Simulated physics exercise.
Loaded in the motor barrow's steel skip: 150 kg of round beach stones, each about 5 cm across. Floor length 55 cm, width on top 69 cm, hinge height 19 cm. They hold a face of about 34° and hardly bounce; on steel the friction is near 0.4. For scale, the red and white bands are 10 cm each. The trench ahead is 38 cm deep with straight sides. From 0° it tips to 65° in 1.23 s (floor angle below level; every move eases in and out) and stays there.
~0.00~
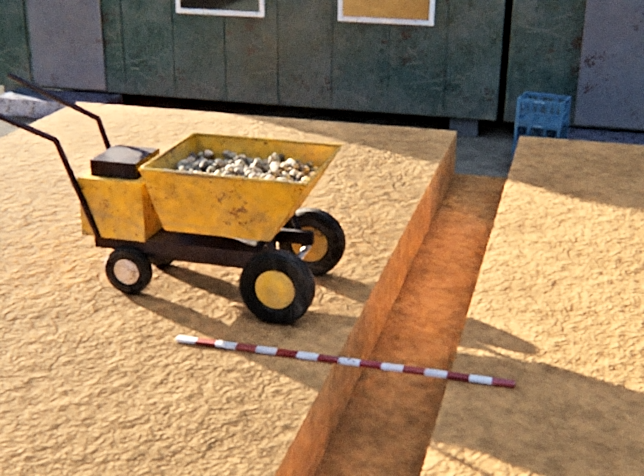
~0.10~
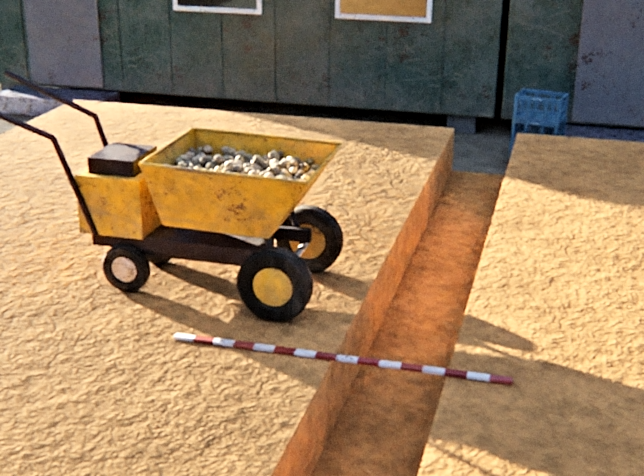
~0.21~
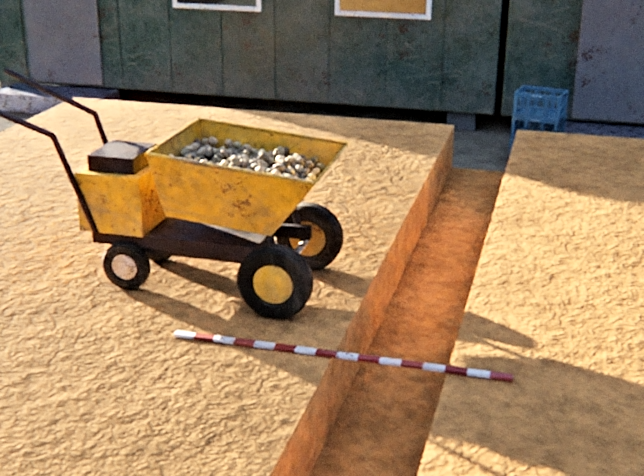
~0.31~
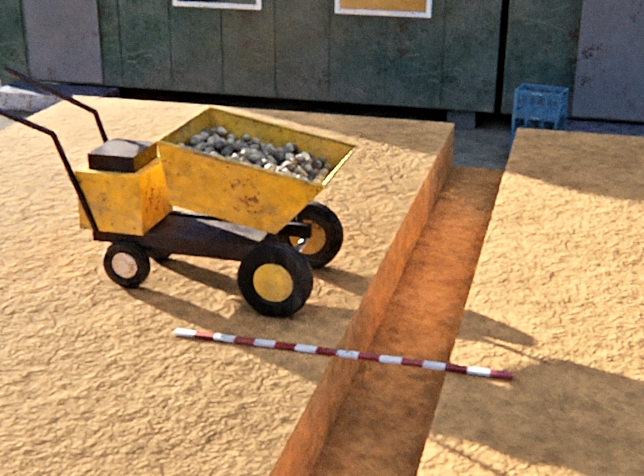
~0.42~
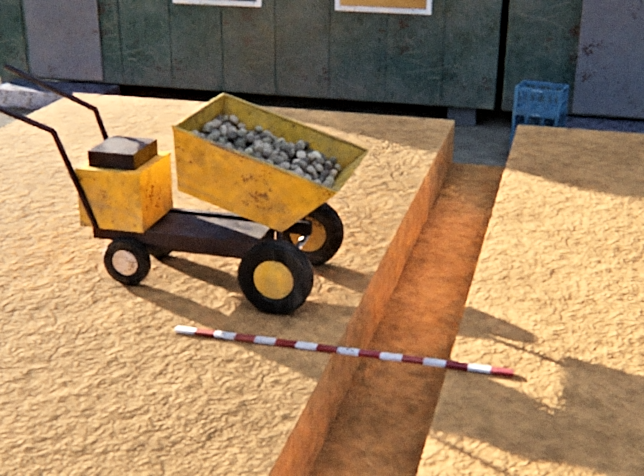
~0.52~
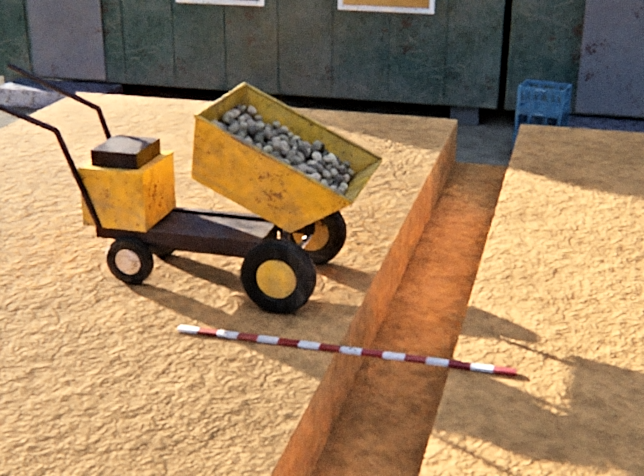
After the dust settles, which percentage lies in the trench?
Close to 76 in a hundred.
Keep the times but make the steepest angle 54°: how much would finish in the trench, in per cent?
It would be near 35 per cent.
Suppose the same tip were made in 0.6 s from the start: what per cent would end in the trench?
Then about 60 per cent.
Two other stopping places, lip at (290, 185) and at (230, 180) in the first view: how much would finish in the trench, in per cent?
About 85 and 70 per cent.
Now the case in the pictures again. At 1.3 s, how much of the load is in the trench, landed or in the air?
Some 25 per cent.
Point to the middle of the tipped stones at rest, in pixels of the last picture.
Around (432, 355).
After 0.9 s the floor is at 55°; 100 % in the skip; the foremost stones are at (385, 229).
After 1.3 s the floor is at 65°; 74 % in the skip, 24 % in the trench, 2 % past the trench; the foremost stones are at (479, 300).
After 1.7 s the floor is at 65°; 46 % in the skip, 44 % in the trench, 10 % past the trench; the foremost stones are at (564, 313).
After 3.6 s the floor is at 65°; 14 % in the skip, 76 % in the trench, 10 % past the trench; the foremost stones are at (625, 323).
